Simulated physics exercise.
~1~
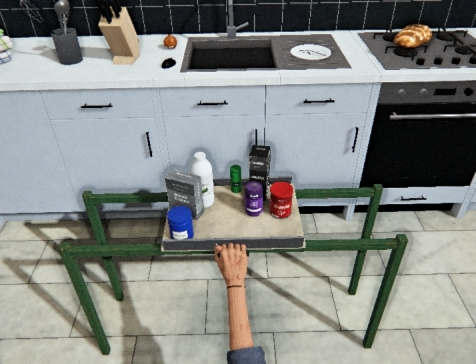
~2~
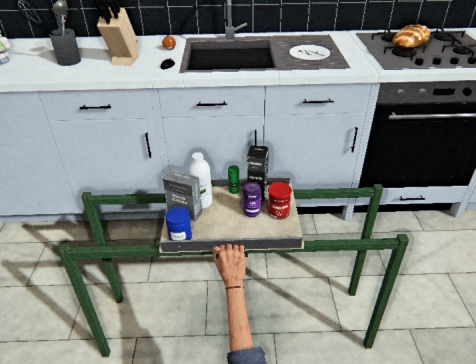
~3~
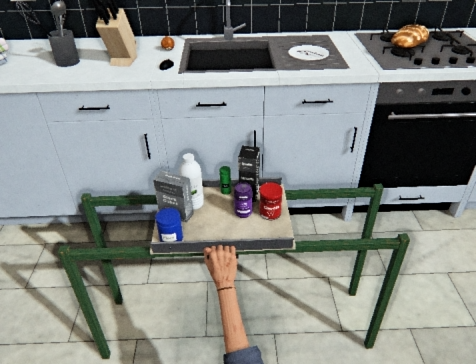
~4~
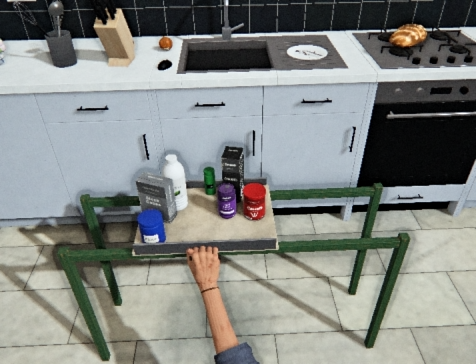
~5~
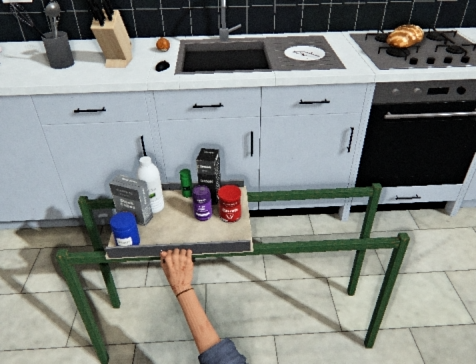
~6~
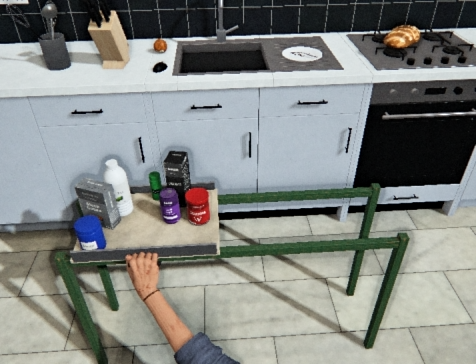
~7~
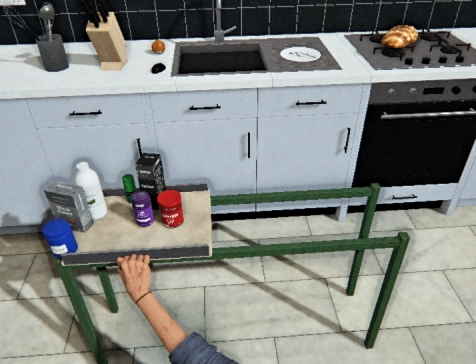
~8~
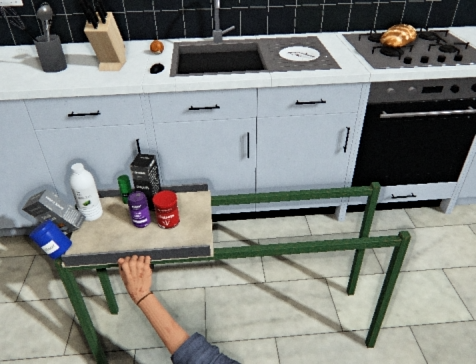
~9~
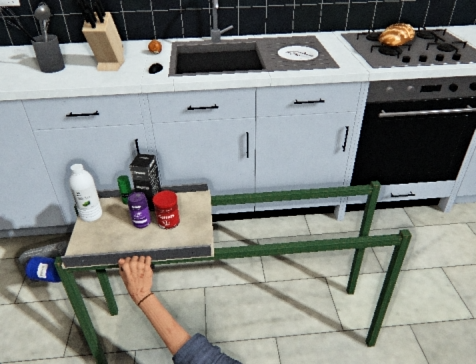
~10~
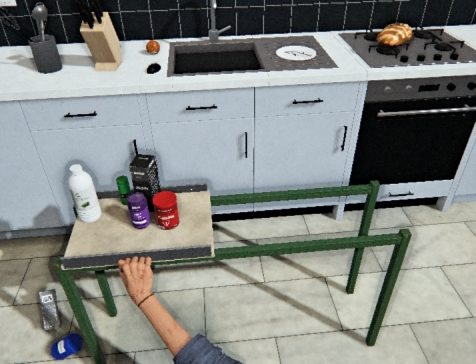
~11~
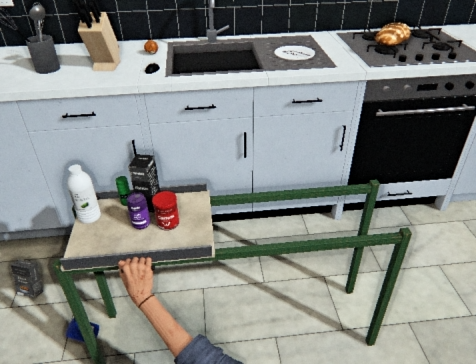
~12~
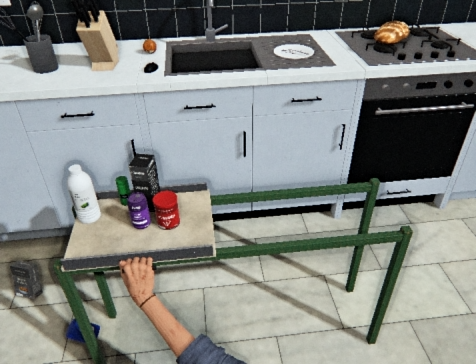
A tray of bottles, jars and cartons slid left along green rails, pushed by a hand, and stopped at the left end, where the grey packet and blue jar tipped off and dropped to the floor while the other items stayed standing aboard.
